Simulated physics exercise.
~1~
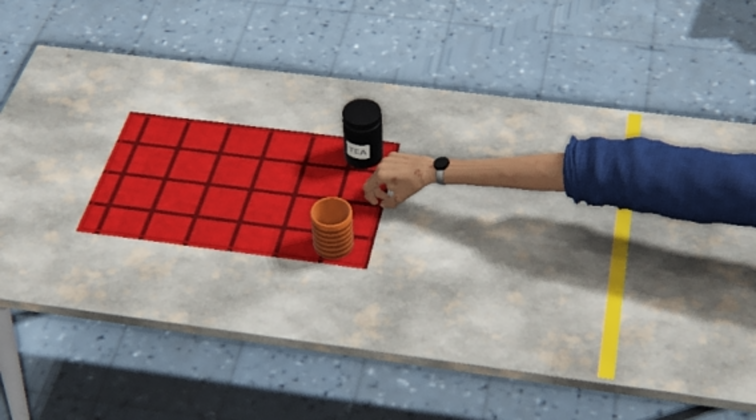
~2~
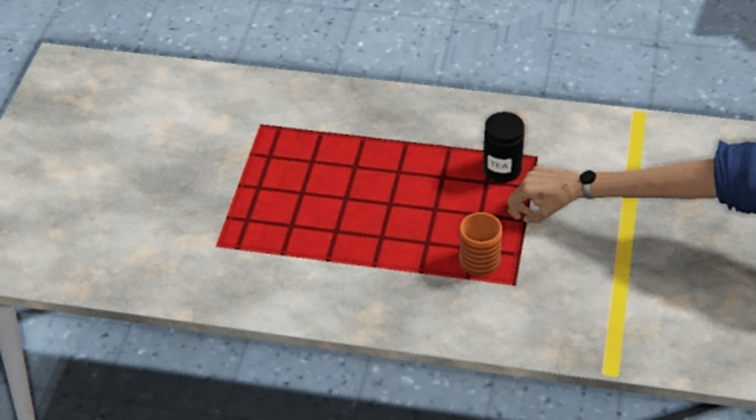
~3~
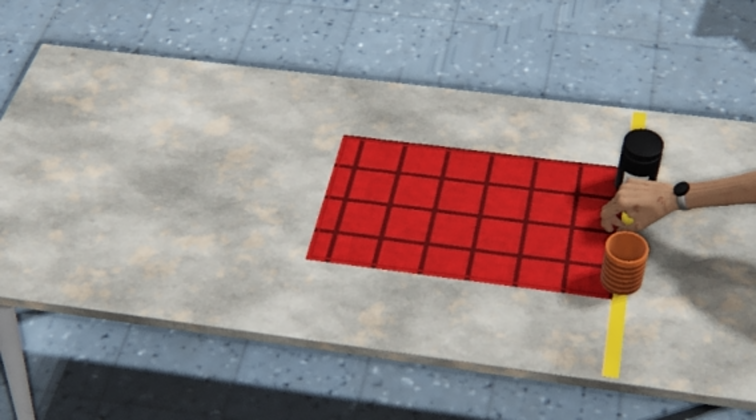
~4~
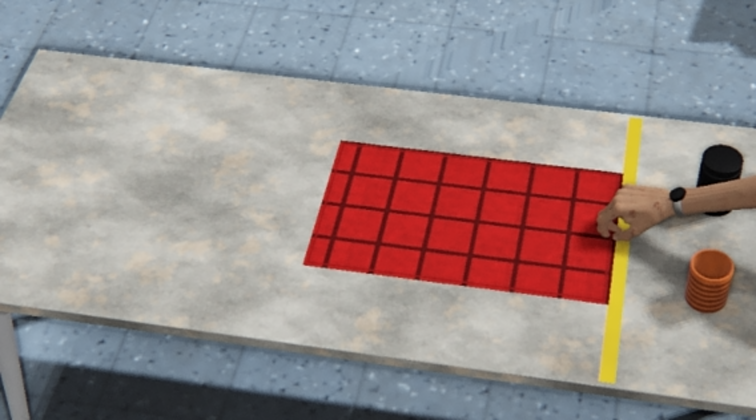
A red place mat with a dark grid slides to the right across a mottled tabletop, pulled by a hand in a blue sleeve and wristwatch. Near its leading edge ride a ribbed orange mug and a black jar labelled as tea, both standing upright. The hand draws them steadily towards a strip of yellow tape. The mat's front hem reaches the tape and stops there, while the mug and jar carry on forward. Both slide clear of the cloth and end up upright on the bare table beyond the tape, the hand still at the hem.
